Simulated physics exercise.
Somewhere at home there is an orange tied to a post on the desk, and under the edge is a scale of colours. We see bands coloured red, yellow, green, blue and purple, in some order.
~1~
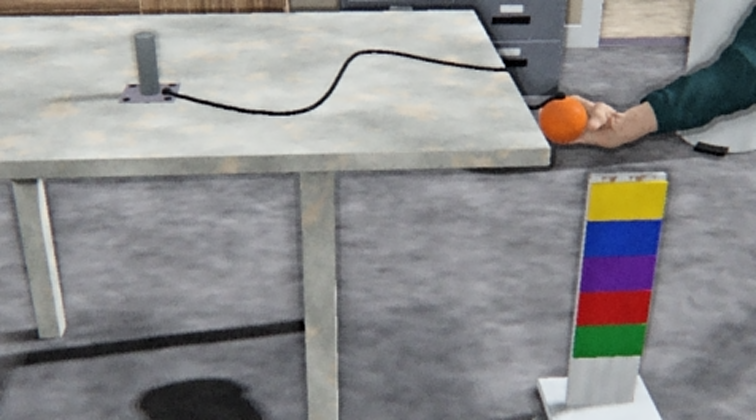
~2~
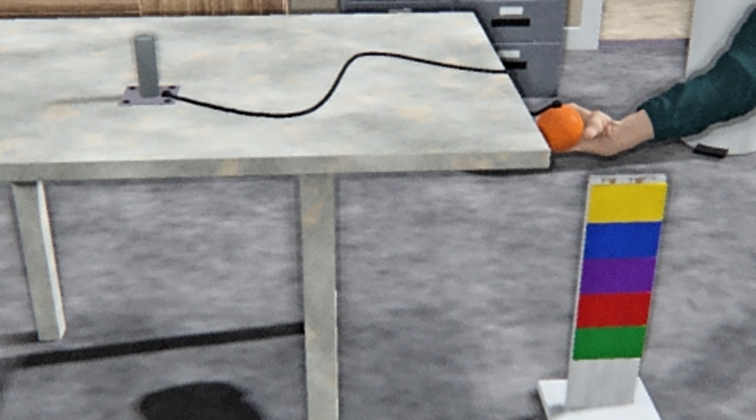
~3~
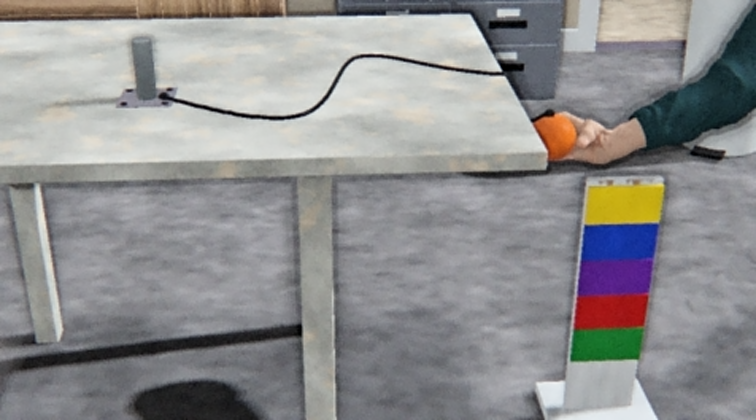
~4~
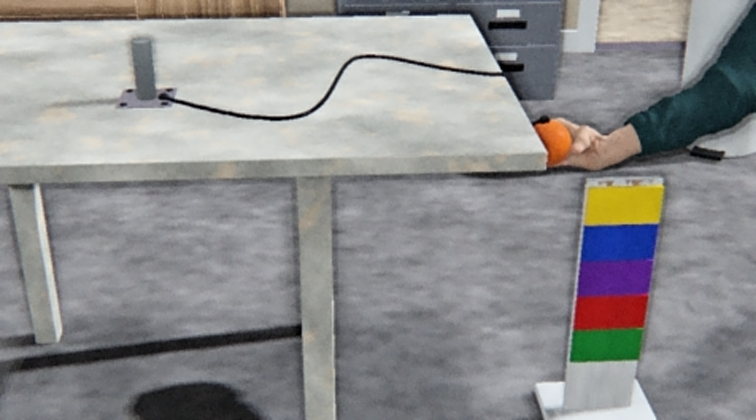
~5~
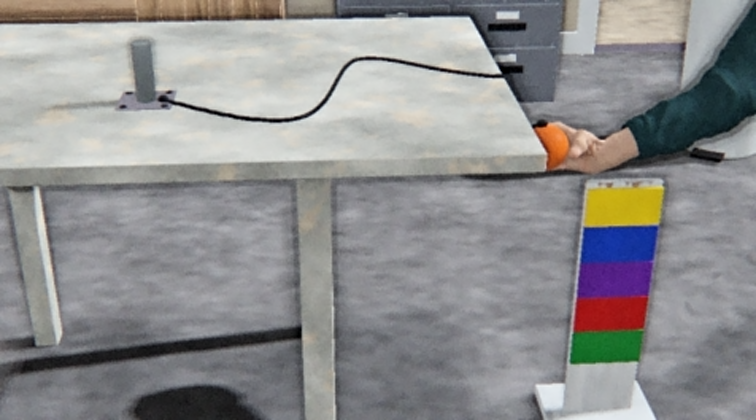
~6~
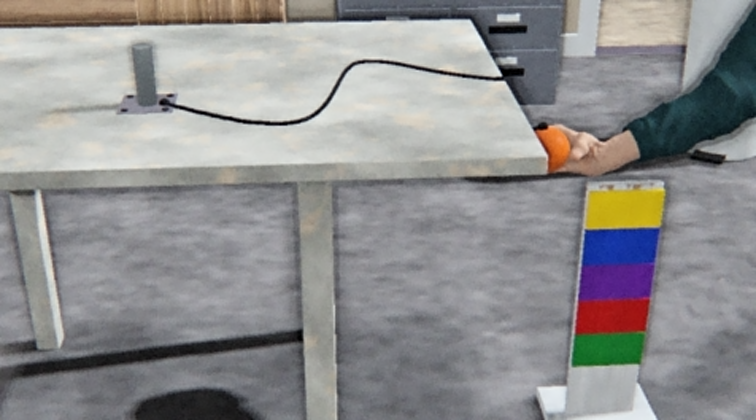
The clip opens on a hand holding an orange ball just past the right edge of a grey table, with a black cord curving across the top from a short post and a striped colour scale standing below. The hand eases the ball slightly left and down against the table's corner, then stays nearly still.
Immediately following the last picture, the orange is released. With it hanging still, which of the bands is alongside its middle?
The band alongside its middle is red.
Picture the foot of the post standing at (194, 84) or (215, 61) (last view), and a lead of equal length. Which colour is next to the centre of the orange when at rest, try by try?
Taking the two spots in turn: Green, then green.
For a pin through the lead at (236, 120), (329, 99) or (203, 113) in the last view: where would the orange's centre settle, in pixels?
In order of the tries: About (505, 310), about (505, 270), about (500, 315).
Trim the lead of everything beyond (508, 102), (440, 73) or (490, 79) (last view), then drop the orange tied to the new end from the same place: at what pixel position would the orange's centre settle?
Estimated positions in order: (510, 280); (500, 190); (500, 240).
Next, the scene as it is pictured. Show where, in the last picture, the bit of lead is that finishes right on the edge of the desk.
You'll find it somewhere near (367, 62).
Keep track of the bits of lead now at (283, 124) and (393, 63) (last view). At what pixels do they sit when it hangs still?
End: (304, 98) and then (511, 128).
Early on, orange near (466, 320); level with red.
Midway, orange near (508, 324); level with red.
Finally, orange near (498, 328); level with red. The lead holds its middle at red.
